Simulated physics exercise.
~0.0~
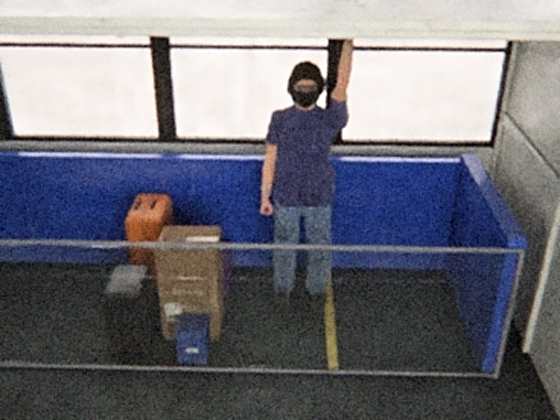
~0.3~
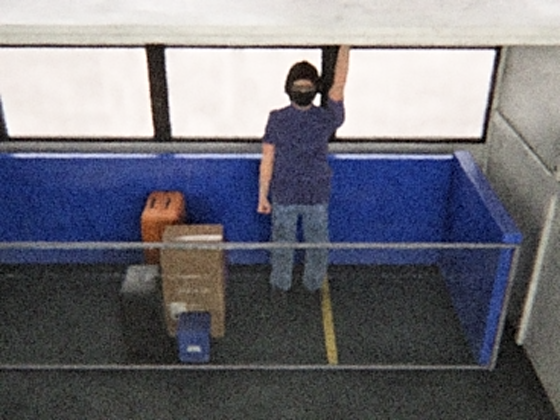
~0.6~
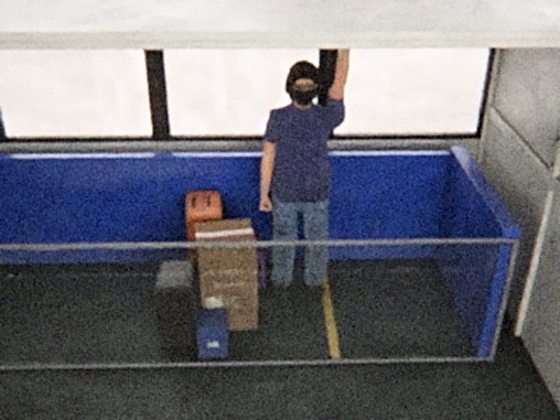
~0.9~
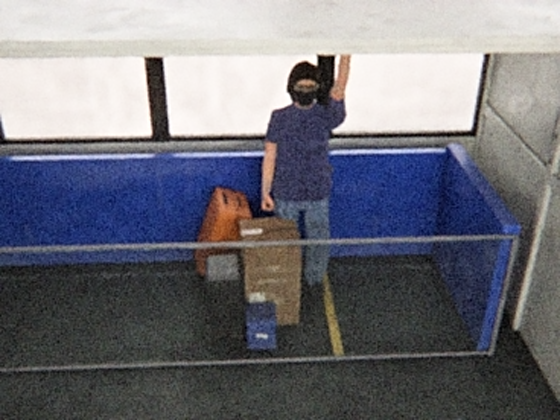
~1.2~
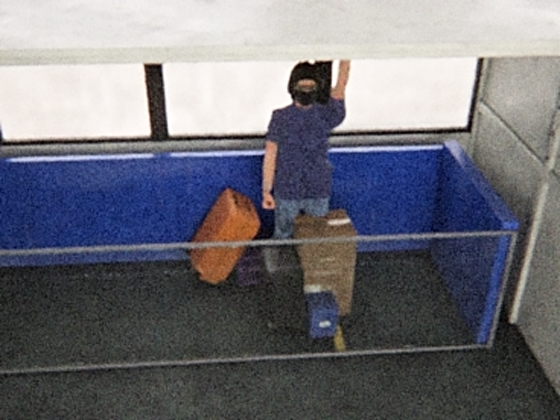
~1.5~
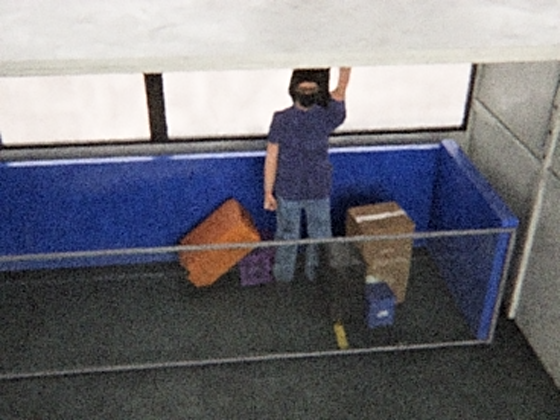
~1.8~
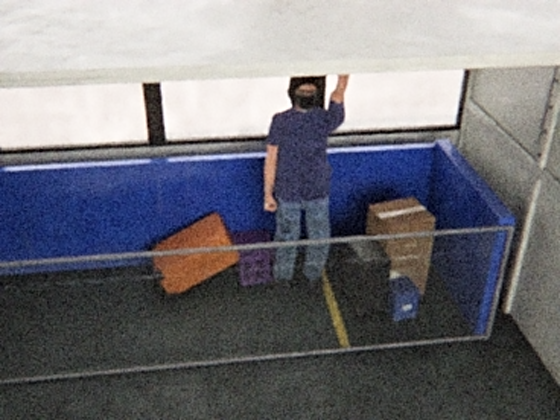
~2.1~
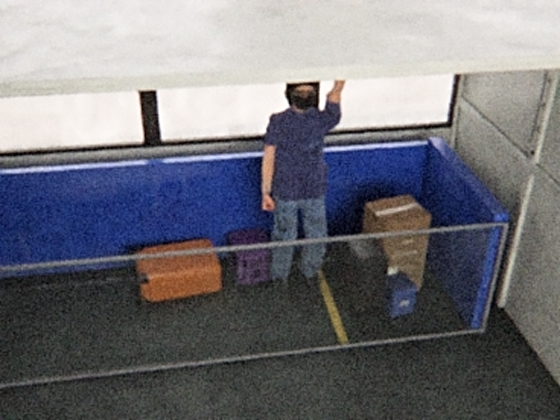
In the video, a masked person stands still holding on overhead as a box, blue tub and dark case slide right past a yellow line, while an orange case slides right, tips over and ends on its side left of the line, near a purple crate.
